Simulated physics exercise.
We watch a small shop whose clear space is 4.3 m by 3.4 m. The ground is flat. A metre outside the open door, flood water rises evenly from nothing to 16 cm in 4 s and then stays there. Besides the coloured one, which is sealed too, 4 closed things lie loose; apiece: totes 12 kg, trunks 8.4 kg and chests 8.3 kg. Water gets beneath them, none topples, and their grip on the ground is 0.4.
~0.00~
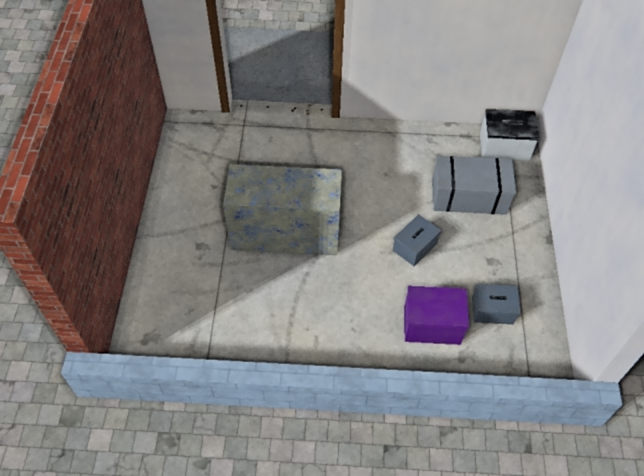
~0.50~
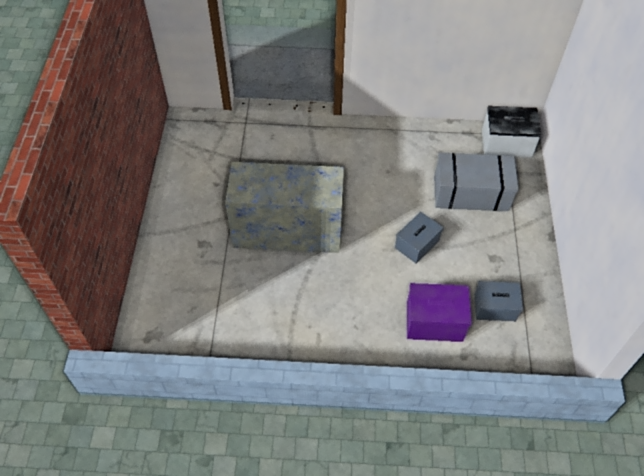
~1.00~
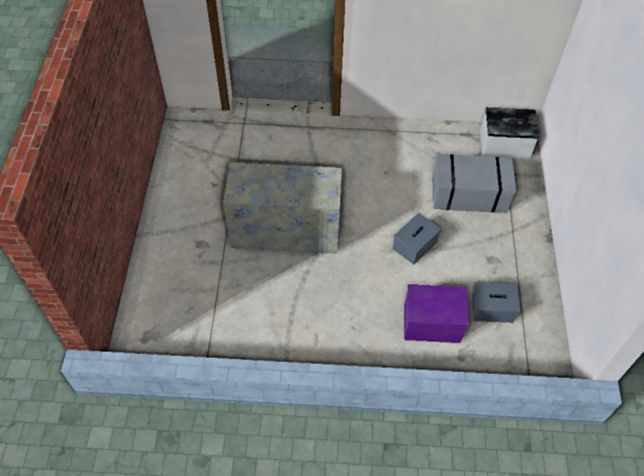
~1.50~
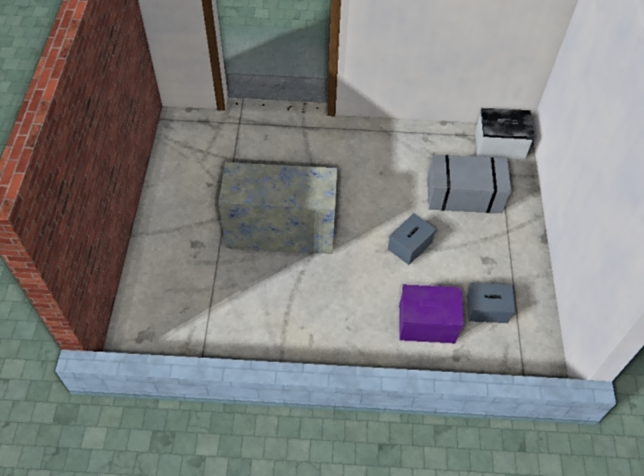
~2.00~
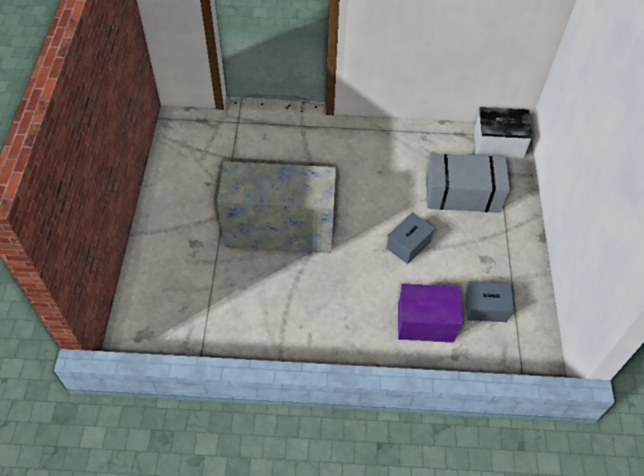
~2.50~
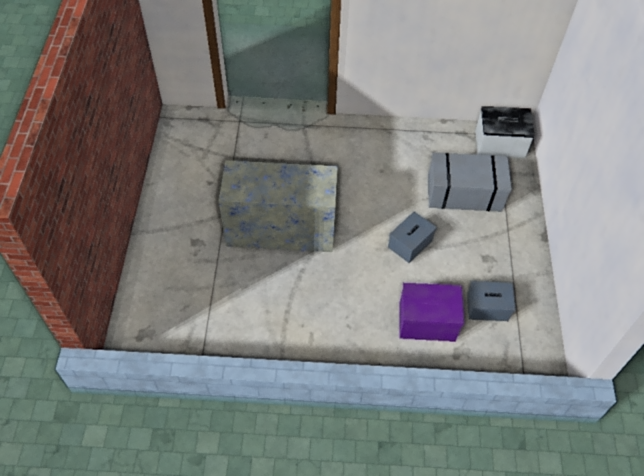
Small walled room with a purple box, grey boxes and a patterned block sitting still as the paving outside turns green.
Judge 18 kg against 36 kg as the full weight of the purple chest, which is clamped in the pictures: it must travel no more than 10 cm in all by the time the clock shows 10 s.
I expect that the smaller load will do.
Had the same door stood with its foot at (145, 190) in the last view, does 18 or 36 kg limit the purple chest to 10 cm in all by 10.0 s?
In that case the lower weight is enough.
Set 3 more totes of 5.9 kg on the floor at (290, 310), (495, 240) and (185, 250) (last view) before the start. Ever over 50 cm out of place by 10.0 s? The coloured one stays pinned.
In that order: Less, short of it, past it.
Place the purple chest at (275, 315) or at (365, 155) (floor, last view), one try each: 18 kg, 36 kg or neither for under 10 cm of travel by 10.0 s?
In that order: The smaller is enough; either load holds.
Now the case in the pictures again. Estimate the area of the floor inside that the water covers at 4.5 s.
Some 4.0 m2.
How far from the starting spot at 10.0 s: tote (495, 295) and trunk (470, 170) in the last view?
In that order: 0 cm, 40 cm.
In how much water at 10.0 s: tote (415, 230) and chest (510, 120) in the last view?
About 4 and 6 cm.
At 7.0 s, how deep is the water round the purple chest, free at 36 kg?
About 1 cm.
After 3.5 s the purple chest would be 0 cm from its start with 18 kg and 0 cm from its start with 36 kg; 0 cm of water round it then.
After 4.5 s the purple chest would be 0 cm from its start with 18 kg and 0 cm from its start with 36 kg; 0 cm of water round it then.
After 7.0 s the purple chest would be 0 cm from its start with 18 kg and 0 cm from its start with 36 kg; 1 cm of water round it then.
After 10.0 s the purple chest would be 0 cm from its start with 18 kg and 0 cm from its start with 36 kg; 3 cm of water round it then.
